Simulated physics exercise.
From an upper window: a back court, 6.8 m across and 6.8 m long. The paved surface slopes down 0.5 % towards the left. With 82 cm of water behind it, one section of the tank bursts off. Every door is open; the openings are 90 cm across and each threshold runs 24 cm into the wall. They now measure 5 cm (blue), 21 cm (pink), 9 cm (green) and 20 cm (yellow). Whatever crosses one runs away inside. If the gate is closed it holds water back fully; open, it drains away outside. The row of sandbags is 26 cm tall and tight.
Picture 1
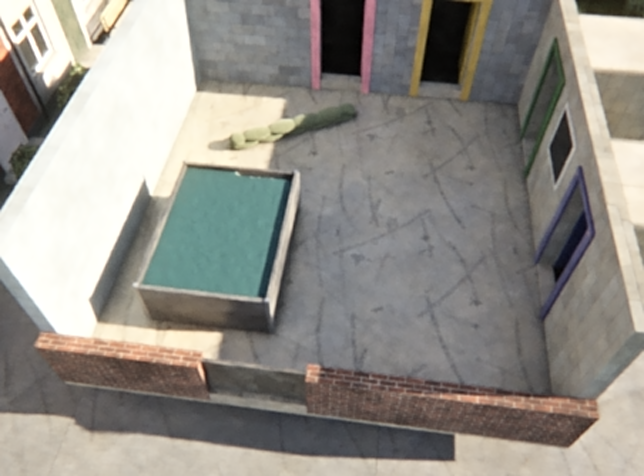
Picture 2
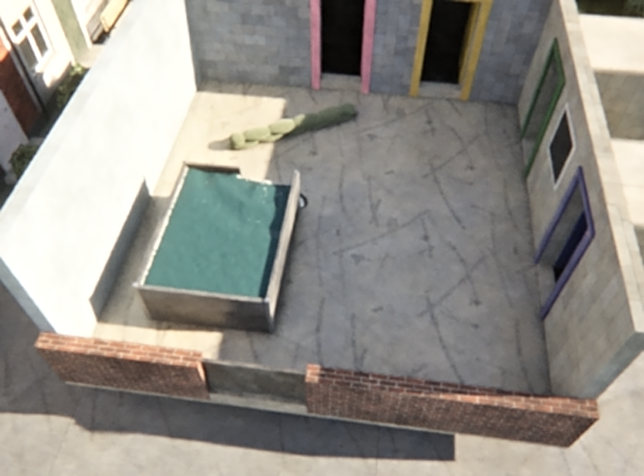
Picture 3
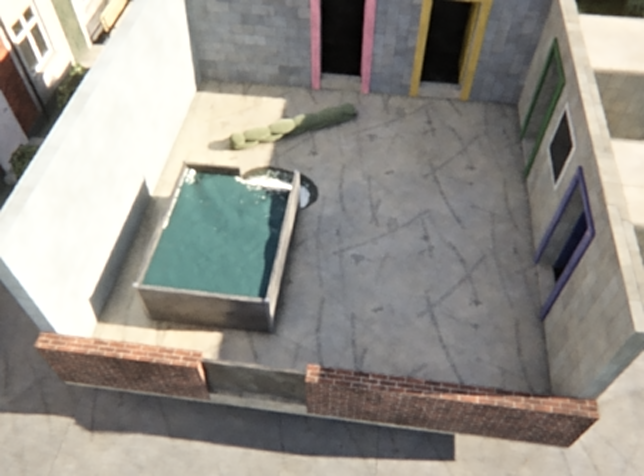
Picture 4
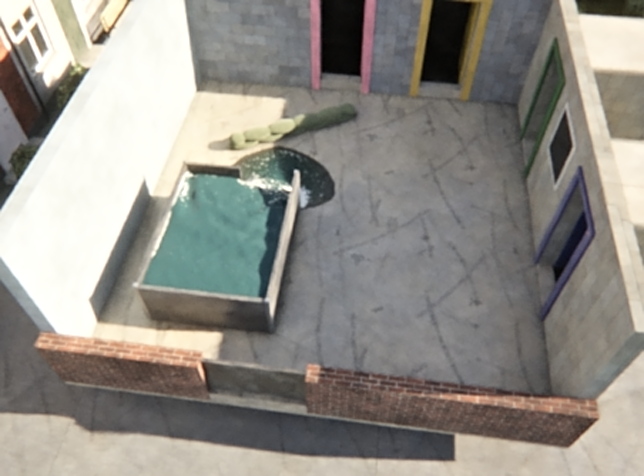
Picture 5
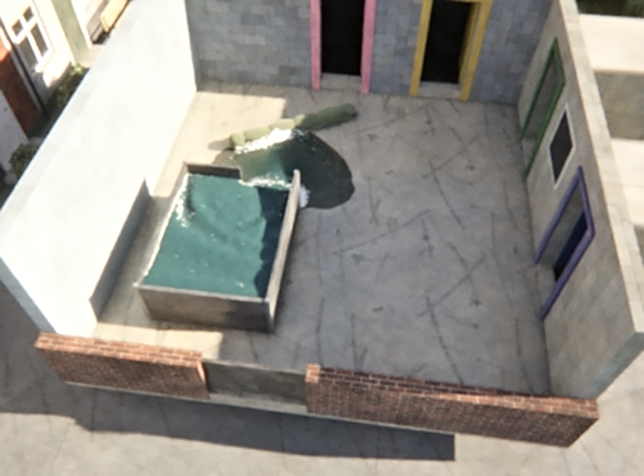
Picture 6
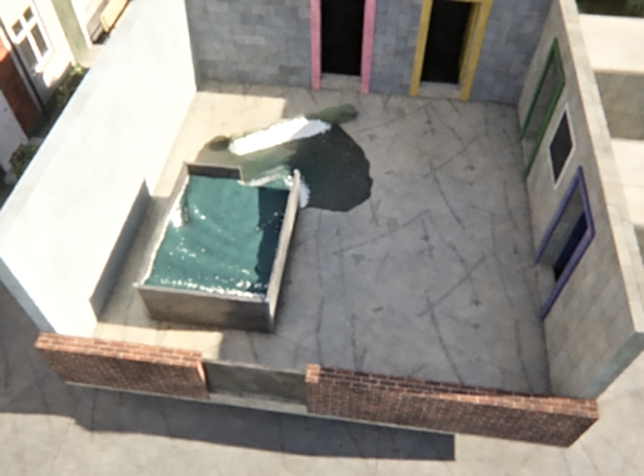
The clip shows a walled court with a rectangular tank of green water; water breaks out at the tank's far right corner, spreads across the paving in a dark, widening pool and foams around a green object lying nearby.
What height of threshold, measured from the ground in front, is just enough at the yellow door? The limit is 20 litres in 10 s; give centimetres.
It would have to be roughly 19 cm high.
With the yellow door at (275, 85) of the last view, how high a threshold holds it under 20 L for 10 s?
About 8.0 cm.
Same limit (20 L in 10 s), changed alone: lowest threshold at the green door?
About 19 cm at green.
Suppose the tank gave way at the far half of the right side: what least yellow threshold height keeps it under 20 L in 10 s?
About 12.0 cm.
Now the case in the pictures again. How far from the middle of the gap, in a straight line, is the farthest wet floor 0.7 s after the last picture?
Roughly 4.2 m.
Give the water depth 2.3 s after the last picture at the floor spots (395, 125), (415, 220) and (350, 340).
About 10, 0 and 0 cm.
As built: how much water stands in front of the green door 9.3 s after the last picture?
Roughly 9.5 cm deep.
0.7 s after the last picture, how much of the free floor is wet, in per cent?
Near 25 per cent is wet.
Then, 0.7 s after the last picture water covers 25 % of the floor, deepest (47 cm) near (280, 203); it has not reached the yellow door.
Then, 2.3 s after the last picture water covers 45 % of the floor, deepest (43 cm) near (513, 113); 20 cm at the yellow door, 3 litres in over its 20 cm threshold.
Then, 9.3 s after the last picture water covers 95 % of the floor, deepest (16 cm) near (274, 385); 11 cm at the yellow door, 11 litres in over its 20 cm threshold.
At the yellow door as built, the water peaked near 23 cm, 1.5 s after the last picture.
With a threshold of 16 cm, 47 litres would have come in within the 10 s; with 22 cm, 4 litres. So under 20 litres takes about 19 cm.
